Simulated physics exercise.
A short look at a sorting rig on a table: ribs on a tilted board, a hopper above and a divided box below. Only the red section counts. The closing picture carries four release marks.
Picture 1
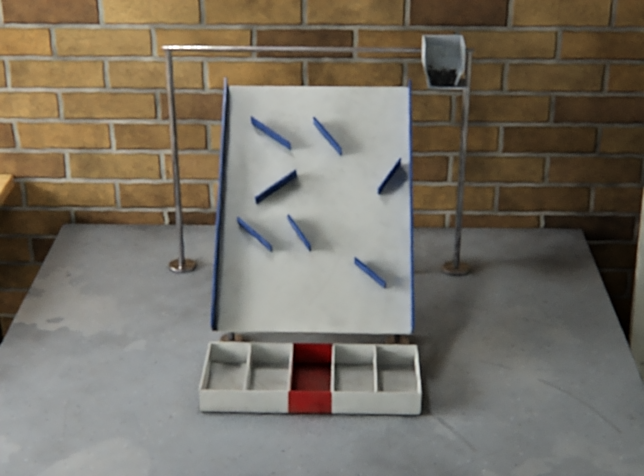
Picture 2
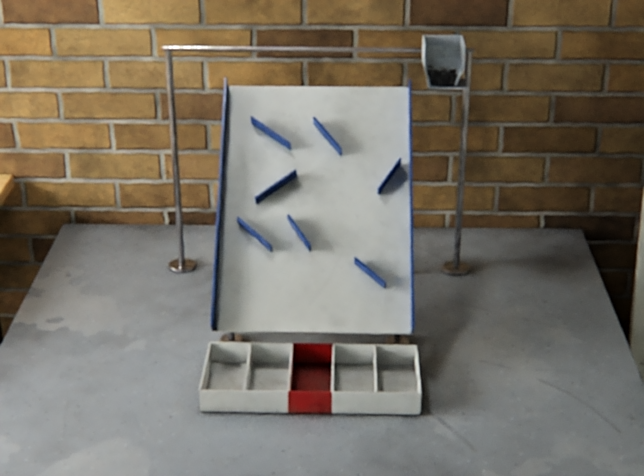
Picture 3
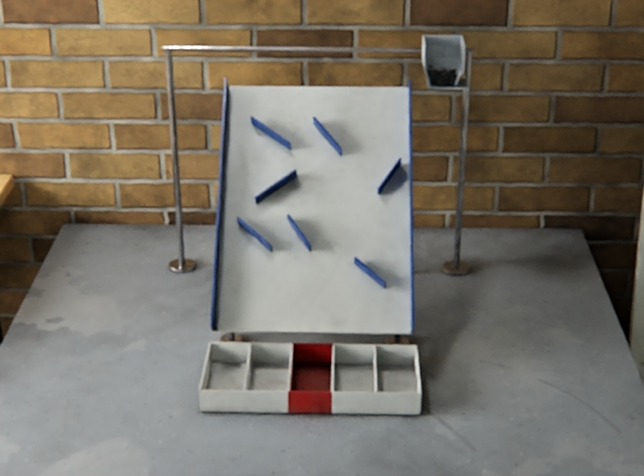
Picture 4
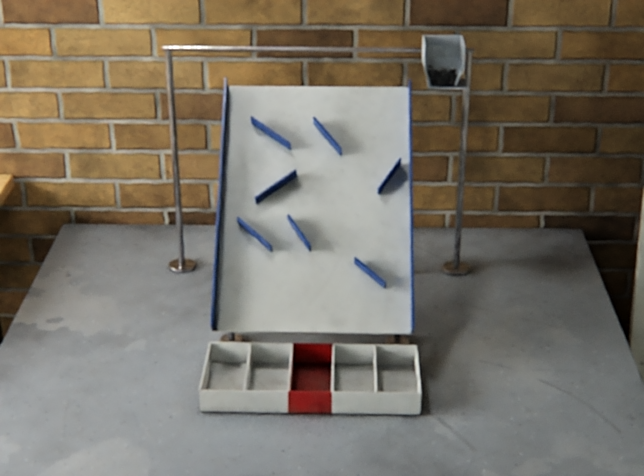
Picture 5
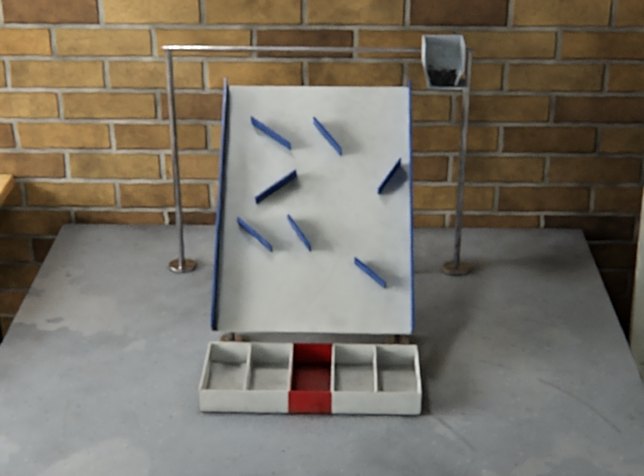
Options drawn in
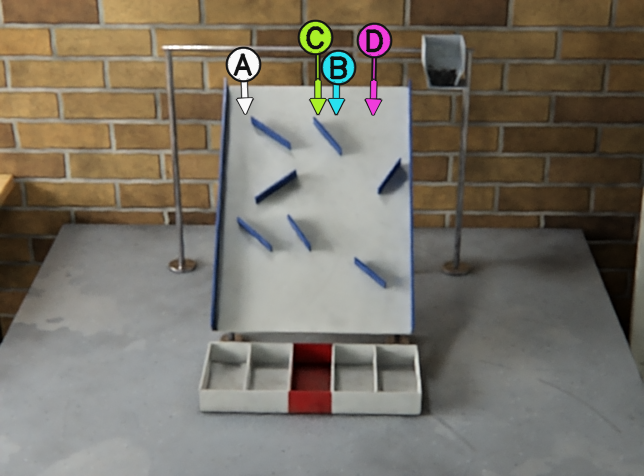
A white tilted board with blue edges stands on a grey table before a tan and brown brick wall, seen from the front and slightly above. Seven blue ribs slant across it, a pale hopper holding dark contents hangs from a metal frame at upper right, and a white divided box with a red middle section sits below. Nothing visibly moves, and the camera stays still.
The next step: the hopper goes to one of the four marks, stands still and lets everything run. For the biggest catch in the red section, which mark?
Go for D.
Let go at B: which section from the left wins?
The fifth.
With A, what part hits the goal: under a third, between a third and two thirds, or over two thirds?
Under a third.
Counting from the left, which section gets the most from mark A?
The first from the left.
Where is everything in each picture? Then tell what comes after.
Hopper at (442, 80), black beans, door shut, in the first frame.
Ribs (251, 116) to (290, 143), (314, 117) to (341, 149), (255, 198) to (296, 169), in the second frame.
Ribs (378, 189) to (401, 158), (237, 217) to (271, 246), (288, 214) to (310, 246), in the third frame.
Ribs (355, 258) to (385, 283), in the fourth frame.
Red section at (310, 401), number 3 of 5 from the left, in the fifth frame.
On the marked copy, mark A meets the board at (245, 108); mark B meets the board at (336, 108); mark C meets the board at (318, 108); mark D meets the board at (373, 109).
If A is chosen, a small part in the red section, most in other sections, a small part held on the board.
If B is chosen, a stray few in the red section, nearly all in other sections.
If C is chosen, a small part in the red section, most in other sections.
If D is chosen, about two thirds in the red section, about a third in other sections.
